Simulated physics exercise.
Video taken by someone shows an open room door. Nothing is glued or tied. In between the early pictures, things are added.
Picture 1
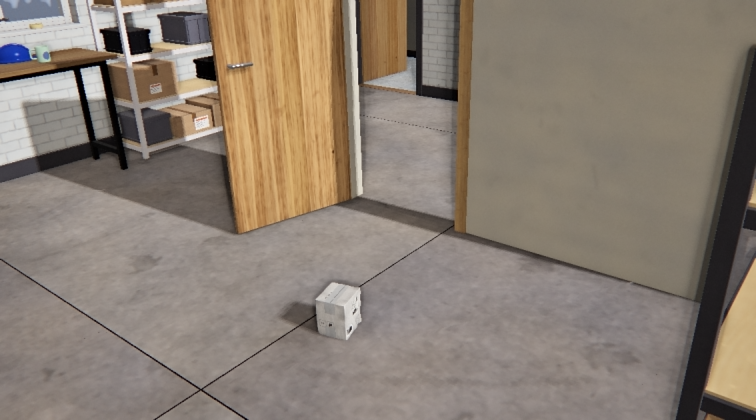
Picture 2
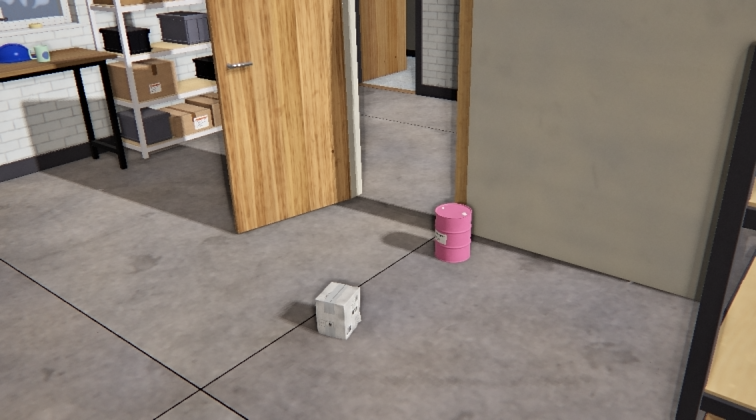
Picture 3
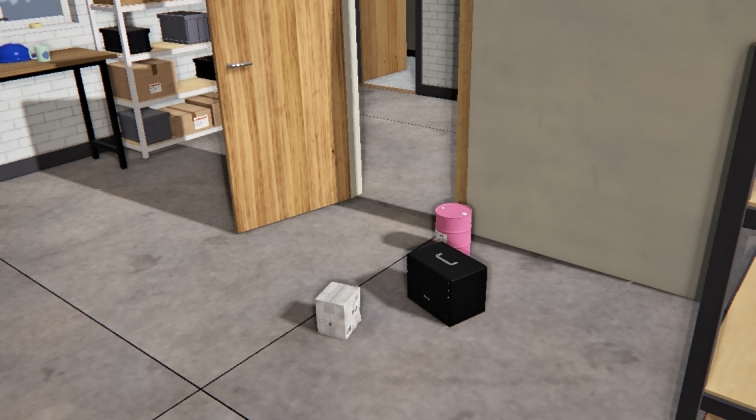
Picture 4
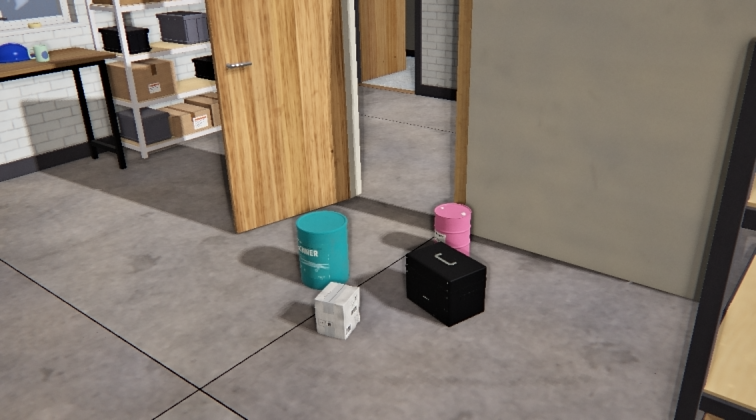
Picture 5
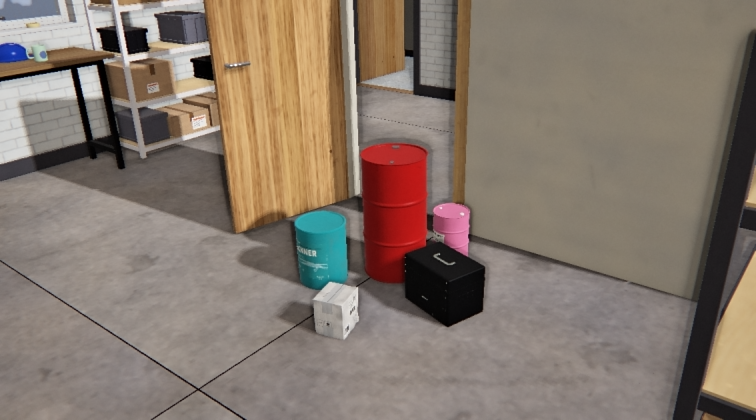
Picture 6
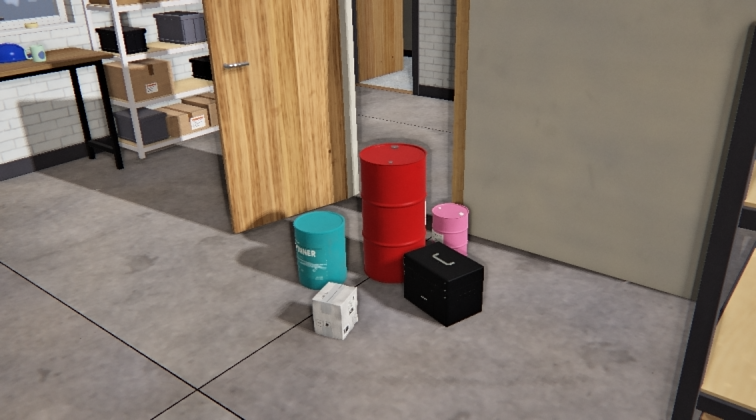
A pink canister appears by the open doorway, behind and to the right of a white parcel on the floor, followed by a black toolbox in front of it. A turquoise pail then appears behind the parcel, and a tall red drum joins the group, while the door stays wide open and still.
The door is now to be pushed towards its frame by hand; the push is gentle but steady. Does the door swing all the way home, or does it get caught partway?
It swings all the way home.
Then, 0.70 s after the last picture, open by 77°.
Then, 1.10 s after the last picture, open by 44°.
Then, 1.40 s after the last picture, open by 16°.
At rest, open by 0°; all 5 in place. Seen from the same camera at the end, red drum near (394, 213).
